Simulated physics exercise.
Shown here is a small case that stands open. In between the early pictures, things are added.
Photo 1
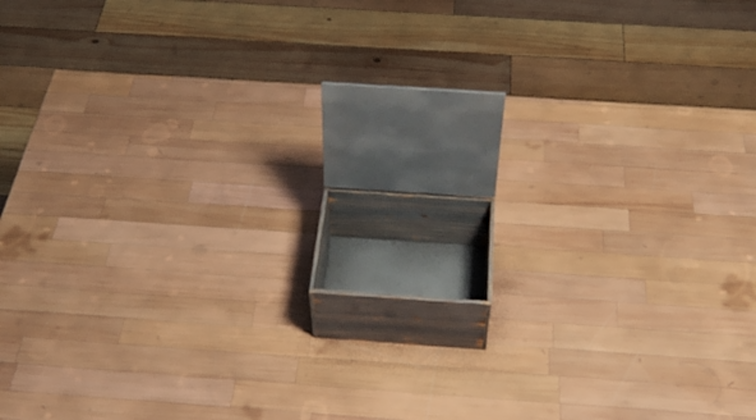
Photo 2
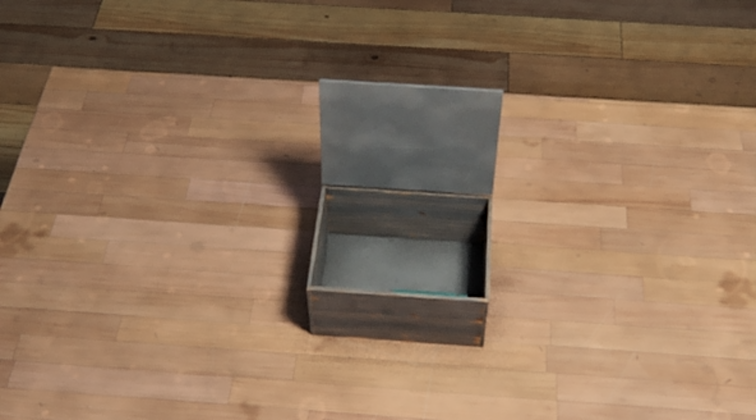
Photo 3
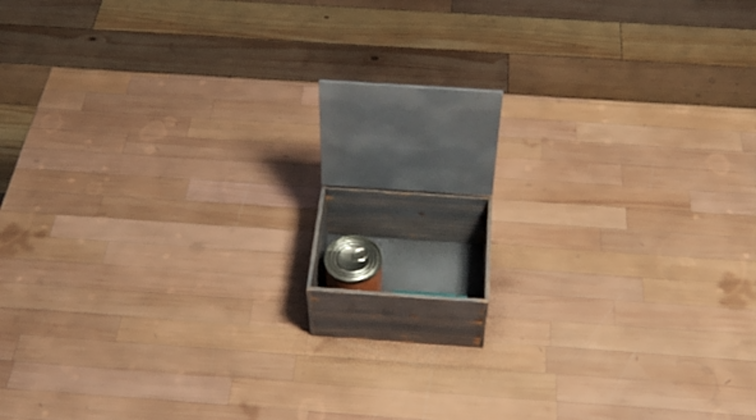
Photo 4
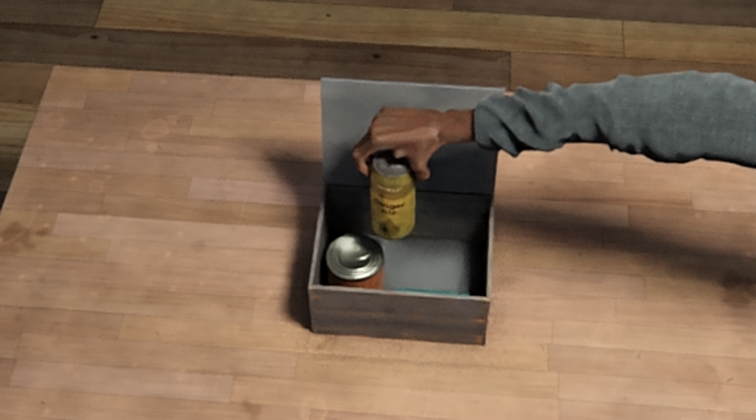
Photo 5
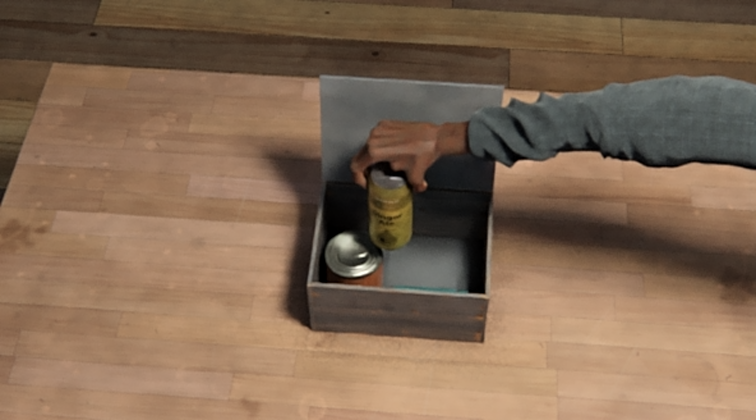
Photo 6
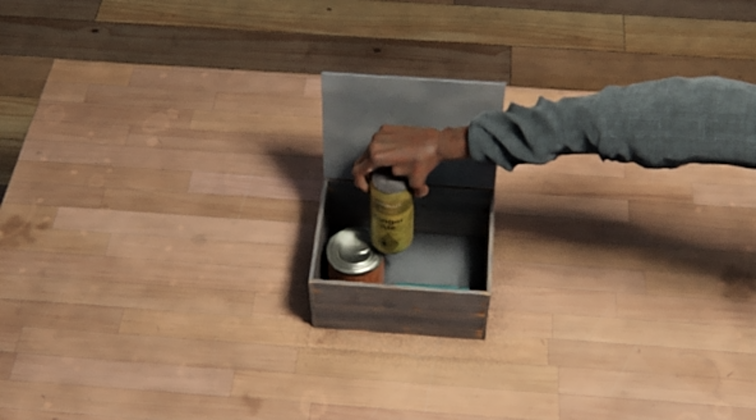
In an open box already holding a can, a hand slightly lowers a yellow can.
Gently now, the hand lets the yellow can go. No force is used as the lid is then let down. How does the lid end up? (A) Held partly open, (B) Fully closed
B, fully closed.
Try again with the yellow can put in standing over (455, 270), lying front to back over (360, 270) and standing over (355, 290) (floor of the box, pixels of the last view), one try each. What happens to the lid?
The first time it is kept open, the next time it is kept open, and the last time it is kept open.
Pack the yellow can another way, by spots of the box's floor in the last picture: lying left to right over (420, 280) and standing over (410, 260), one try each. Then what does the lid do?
The lid settles down with the first placement and is blocked with the second.
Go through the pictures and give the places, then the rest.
In the first picture, the last thing is not in view yet.
In the second picture, the last thing is not in view yet.
In the third picture, the last thing is not in view yet.
In the fourth picture, on its way; yellow can (393, 195).
In the fifth picture, on its way; yellow can (390, 207).
In the sixth picture, put in, still held; yellow can (392, 211).
Then, 1.00 s past the last view, lid starting down; yellow can on its side near (433, 247).
Then, 1.80 s past the last view, lid 43° above the rim; yellow can on its side near (433, 247).
Finally, lid shut; down or leaning hard in the box, yellow can; the other 2 still in place. Final places as the last picture's camera would see them, yellow can near (433, 247).
